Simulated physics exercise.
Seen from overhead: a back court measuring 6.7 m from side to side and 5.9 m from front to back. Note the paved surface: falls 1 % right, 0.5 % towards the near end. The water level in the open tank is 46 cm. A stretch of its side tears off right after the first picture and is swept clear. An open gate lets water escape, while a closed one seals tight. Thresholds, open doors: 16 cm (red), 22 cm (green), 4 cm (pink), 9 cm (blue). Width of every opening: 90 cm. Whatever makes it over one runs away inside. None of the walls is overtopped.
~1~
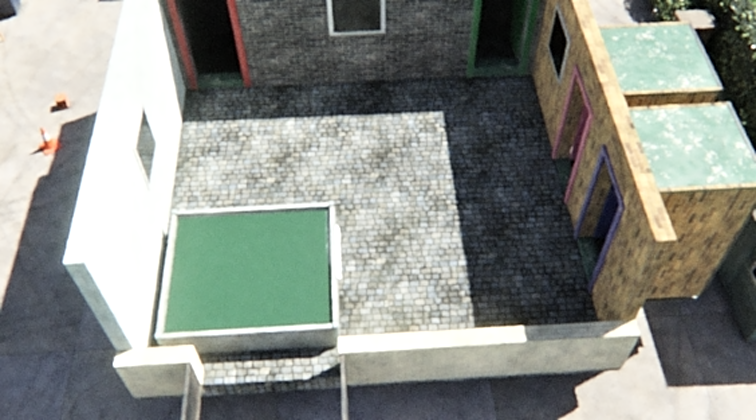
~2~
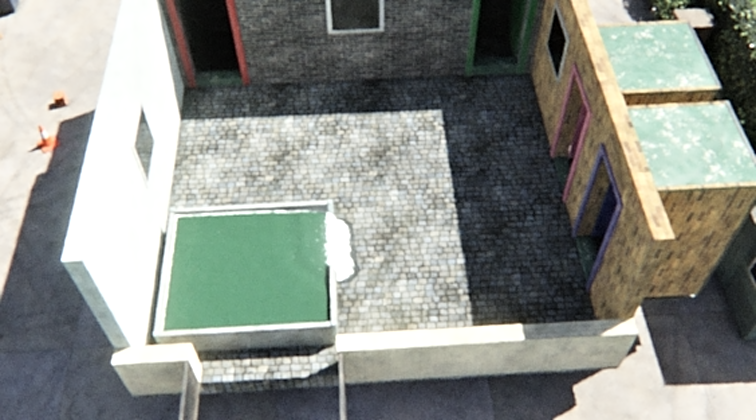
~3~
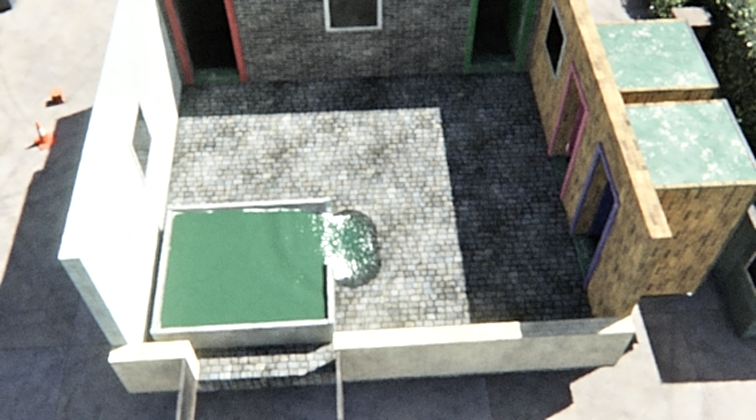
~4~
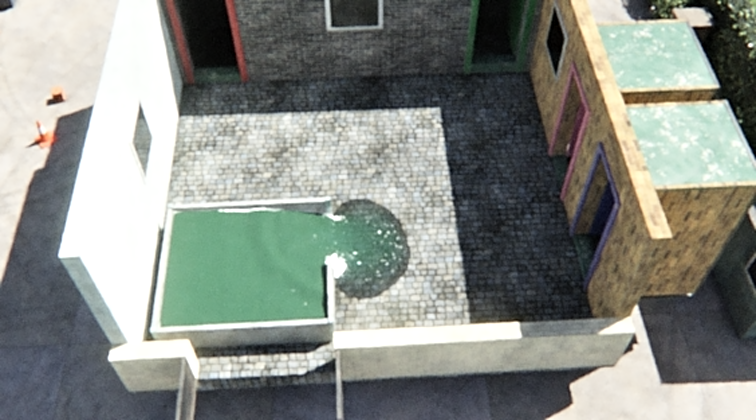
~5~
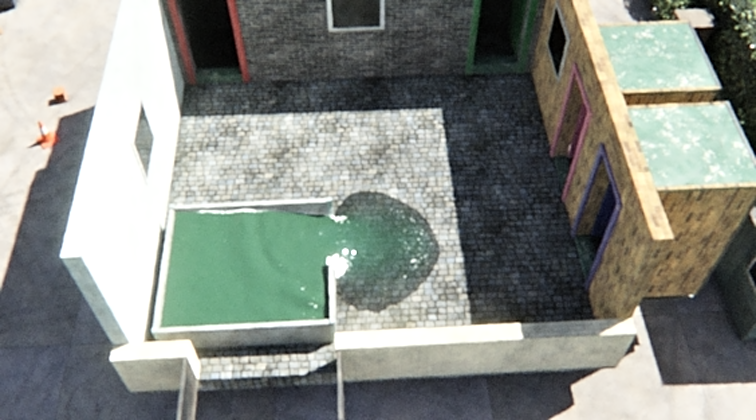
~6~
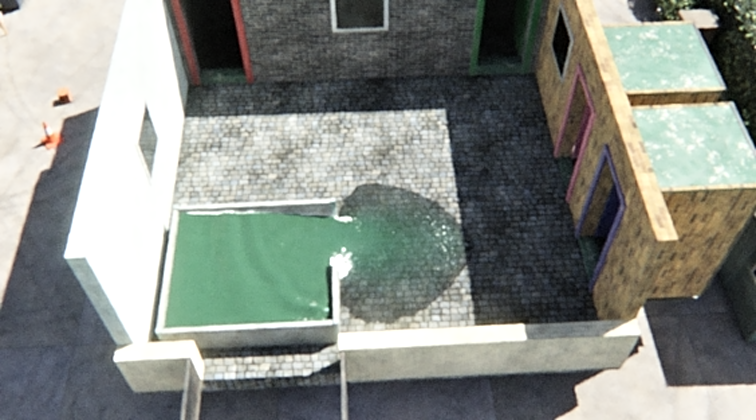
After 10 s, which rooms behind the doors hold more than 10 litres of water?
Result: Red door: Short of the set amount; green door: Short of the set amount; pink door: Beyond the set amount; blue door: Beyond the set amount.
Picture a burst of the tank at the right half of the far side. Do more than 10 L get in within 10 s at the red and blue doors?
Here's how it goes: Red falls short, blue falls short.
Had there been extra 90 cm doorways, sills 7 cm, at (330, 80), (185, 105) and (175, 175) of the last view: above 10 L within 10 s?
Well, the first is on the low side, the second is on the low side, and the third is on the low side.
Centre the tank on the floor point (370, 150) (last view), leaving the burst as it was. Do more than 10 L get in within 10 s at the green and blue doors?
Green gets more than that, blue gets no more than that.
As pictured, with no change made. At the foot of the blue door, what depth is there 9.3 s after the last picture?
I'd put it at around 10.0 cm deep.
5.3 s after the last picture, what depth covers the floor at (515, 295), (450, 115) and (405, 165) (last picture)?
First 11 cm, then 7 cm, then 2 cm.
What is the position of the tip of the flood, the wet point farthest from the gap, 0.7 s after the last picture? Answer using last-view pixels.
Around pixel (574, 227).
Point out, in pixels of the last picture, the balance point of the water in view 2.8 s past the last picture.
Roughly (364, 256) in the last picture.
Then, 0.7 s after the last picture water covers 25 % of the floor and is deepest (29 cm) near (344, 237); red door not reached, green door not reached, pink door not reached, blue door not reached.
Then, 1.5 s after the last picture water covers 45 % of the floor and is deepest (26 cm) near (345, 246); red door not reached, green door not reached, pink door 10 cm at the sill, 6 L in, blue door 16 cm at the sill, 5 L in.
Then, 2.8 s after the last picture water covers 50 % of the floor and is deepest (22 cm) near (604, 346); red door not reached, green door 8 cm at the sill, 0 L in, pink door 14 cm at the sill, 72 L in, blue door 17 cm at the sill, 45 L in.
Then, 5.3 s after the last picture water covers 55 % of the floor and is deepest (14 cm) near (345, 246); red door not reached, green door 9 cm at the sill, 0 L in, pink door 11 cm at the sill, 149 L in, blue door 12 cm at the sill, 85 L in.
Then, 9.3 s after the last picture water covers 80 % of the floor and is deepest (11 cm) near (604, 346); red door 1 cm at the sill, 0 L in, green door 8 cm at the sill, 0 L in, pink door 9 cm at the sill, 229 L in, blue door 10 cm at the sill, 104 L in.
